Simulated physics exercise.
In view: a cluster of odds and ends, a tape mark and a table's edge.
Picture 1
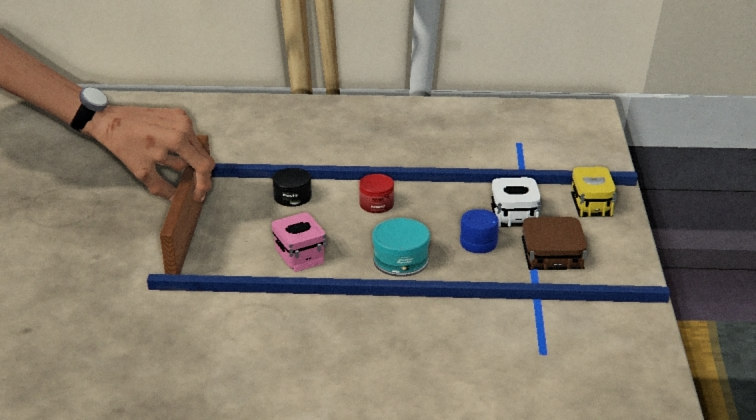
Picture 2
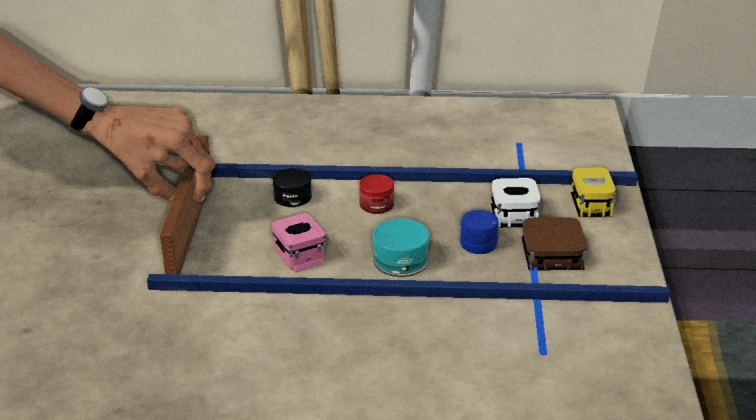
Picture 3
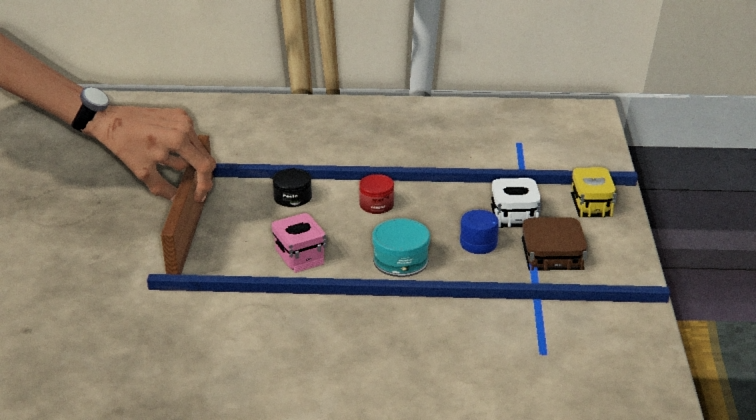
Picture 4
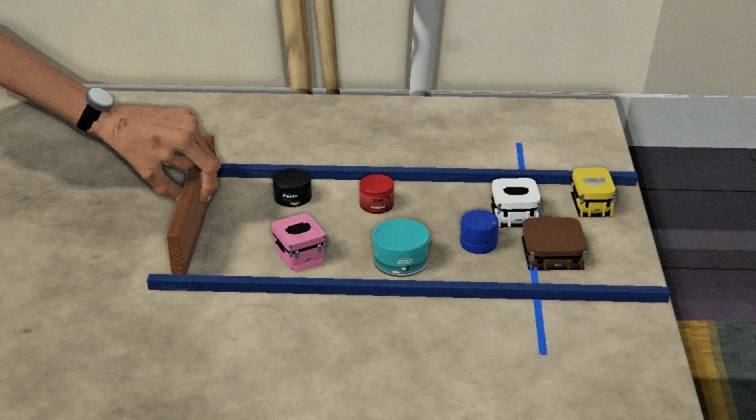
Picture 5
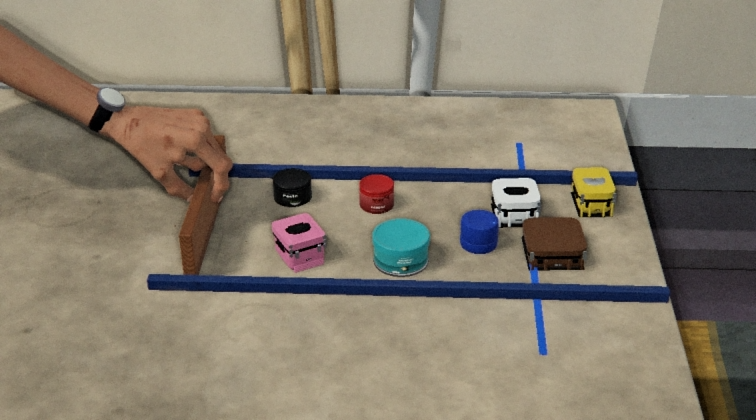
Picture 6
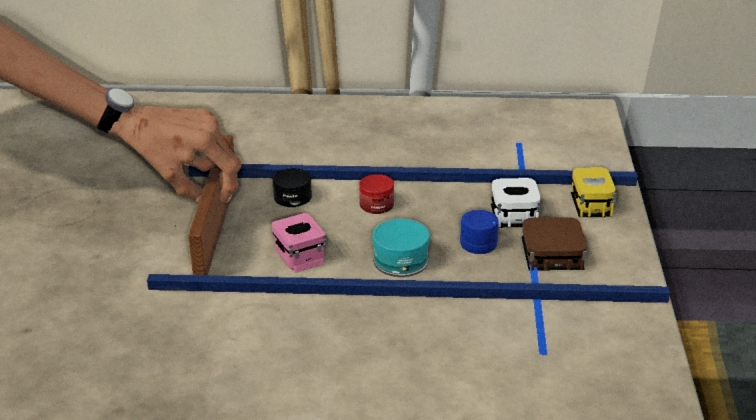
A hand slid a brown wooden board a little to the right between two blue rails, after holding it nearly still at first, while the colourful pots and little cases in front of it stayed put.
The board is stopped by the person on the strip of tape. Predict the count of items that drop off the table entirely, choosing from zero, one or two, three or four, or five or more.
The count is zero.
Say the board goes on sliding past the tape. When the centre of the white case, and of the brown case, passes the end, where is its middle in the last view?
The middle is at (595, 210) when it's the white case, and at (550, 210) when it's the brown case.
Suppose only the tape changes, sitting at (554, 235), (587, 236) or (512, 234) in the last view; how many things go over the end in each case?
0, 2, 0.
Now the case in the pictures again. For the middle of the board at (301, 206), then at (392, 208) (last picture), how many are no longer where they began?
Counting first: 2, next 5.
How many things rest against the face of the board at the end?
4 in contact.
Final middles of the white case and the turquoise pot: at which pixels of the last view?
The first one ends at (585, 207), the second at (603, 256).
Soon after, none off yet; yellow case at rest near (593, 193); brown case at rest near (553, 245); white case at rest near (515, 203).
At rest, the number that fall off is zero.
